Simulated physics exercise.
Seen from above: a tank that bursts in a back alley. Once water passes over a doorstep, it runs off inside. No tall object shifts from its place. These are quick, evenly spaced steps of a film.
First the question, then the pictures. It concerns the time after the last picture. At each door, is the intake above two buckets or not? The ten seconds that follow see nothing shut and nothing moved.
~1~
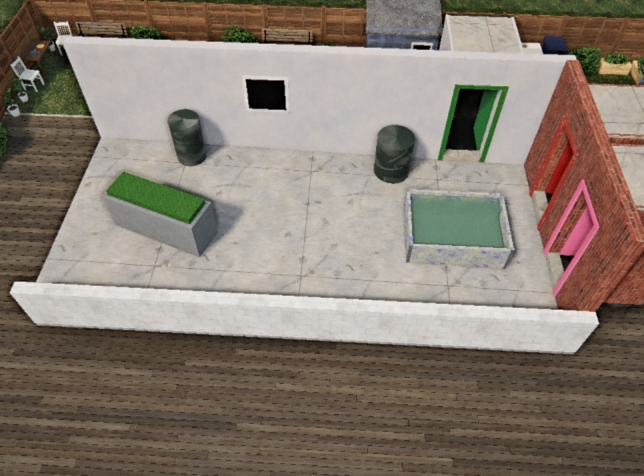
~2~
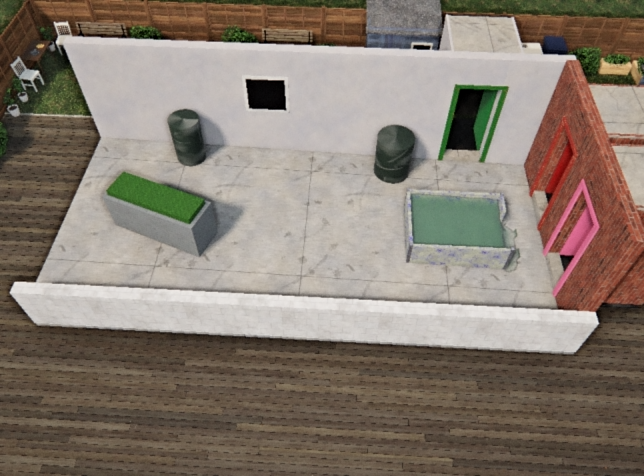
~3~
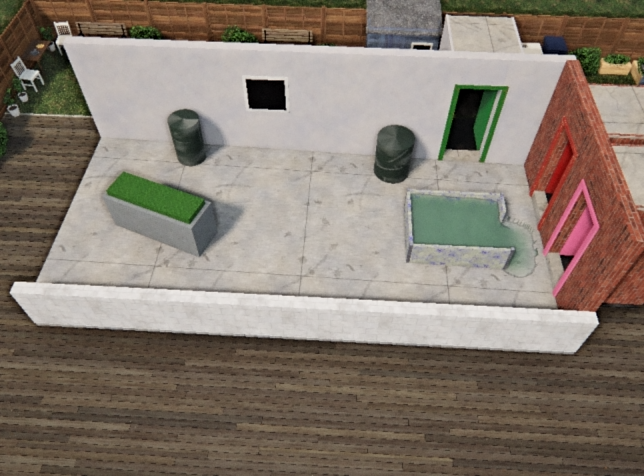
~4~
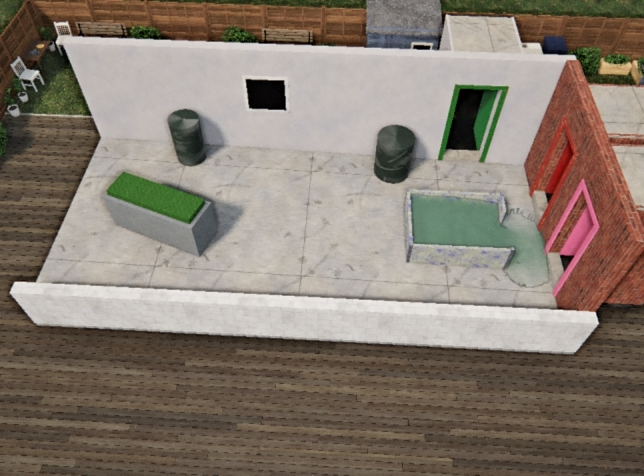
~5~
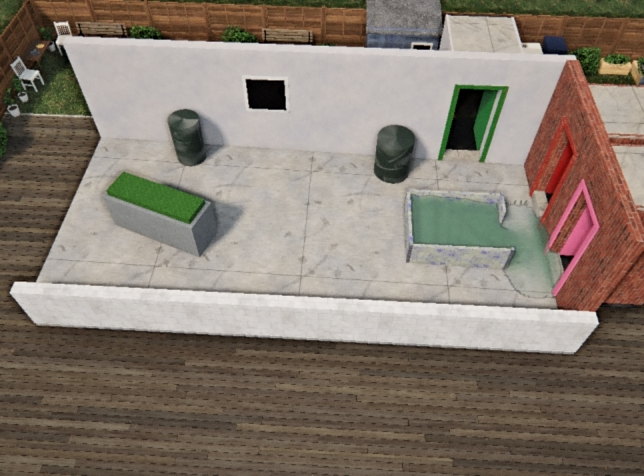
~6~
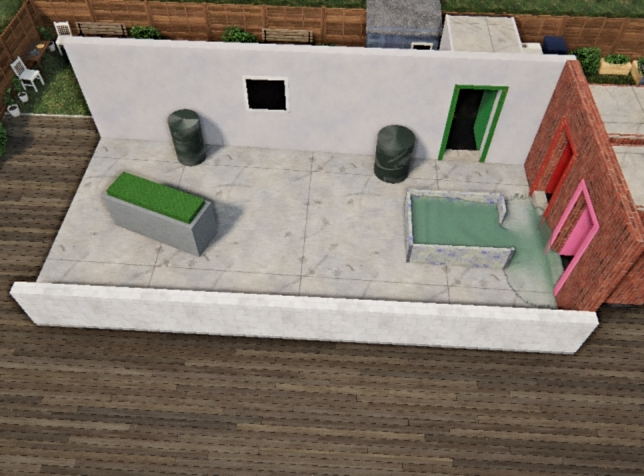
Outcome: The pink door will go over two buckets. The red door will keep to two buckets. The green door will keep to two buckets.
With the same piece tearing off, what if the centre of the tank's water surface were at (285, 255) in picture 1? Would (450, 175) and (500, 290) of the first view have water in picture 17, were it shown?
Spared, soaked.
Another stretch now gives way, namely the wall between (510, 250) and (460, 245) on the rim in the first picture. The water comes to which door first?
It would be the pink-painted one.
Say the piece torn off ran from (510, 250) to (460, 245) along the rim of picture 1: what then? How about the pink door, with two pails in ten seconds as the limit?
I reckon the pink door doesn't reach it.
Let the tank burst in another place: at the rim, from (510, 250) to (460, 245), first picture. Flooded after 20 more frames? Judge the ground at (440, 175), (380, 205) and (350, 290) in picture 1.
Respectively: Parched, parched and drenched.
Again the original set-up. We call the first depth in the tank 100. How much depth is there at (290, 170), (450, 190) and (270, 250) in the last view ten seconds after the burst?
In order: 2, 12, 4 %.
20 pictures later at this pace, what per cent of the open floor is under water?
Some 25 in a hundred.
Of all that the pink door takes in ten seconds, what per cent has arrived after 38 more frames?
About 100 %.
A moment on, water covers 10 % of the floor; the pink door over two buckets in, the red door wet at the sill, nothing in, the green door not reached.
Next, water covers 15 % of the floor; the pink door far over two buckets in, the red door wet at the sill, nothing in, the green door wet at the sill, nothing in.
Then, water covers 25 % of the floor; the pink door far over two buckets in, the red door under two buckets in, the green door wet at the sill, nothing in.
Later, water covers 50 % of the floor; the pink door far over two buckets in, the red door under two buckets in, the green door wet at the sill, nothing in.
In the end, water covers 55 % of the floor; the pink door far over two buckets in, the red door under two buckets in, the green door wet at the sill, nothing in.
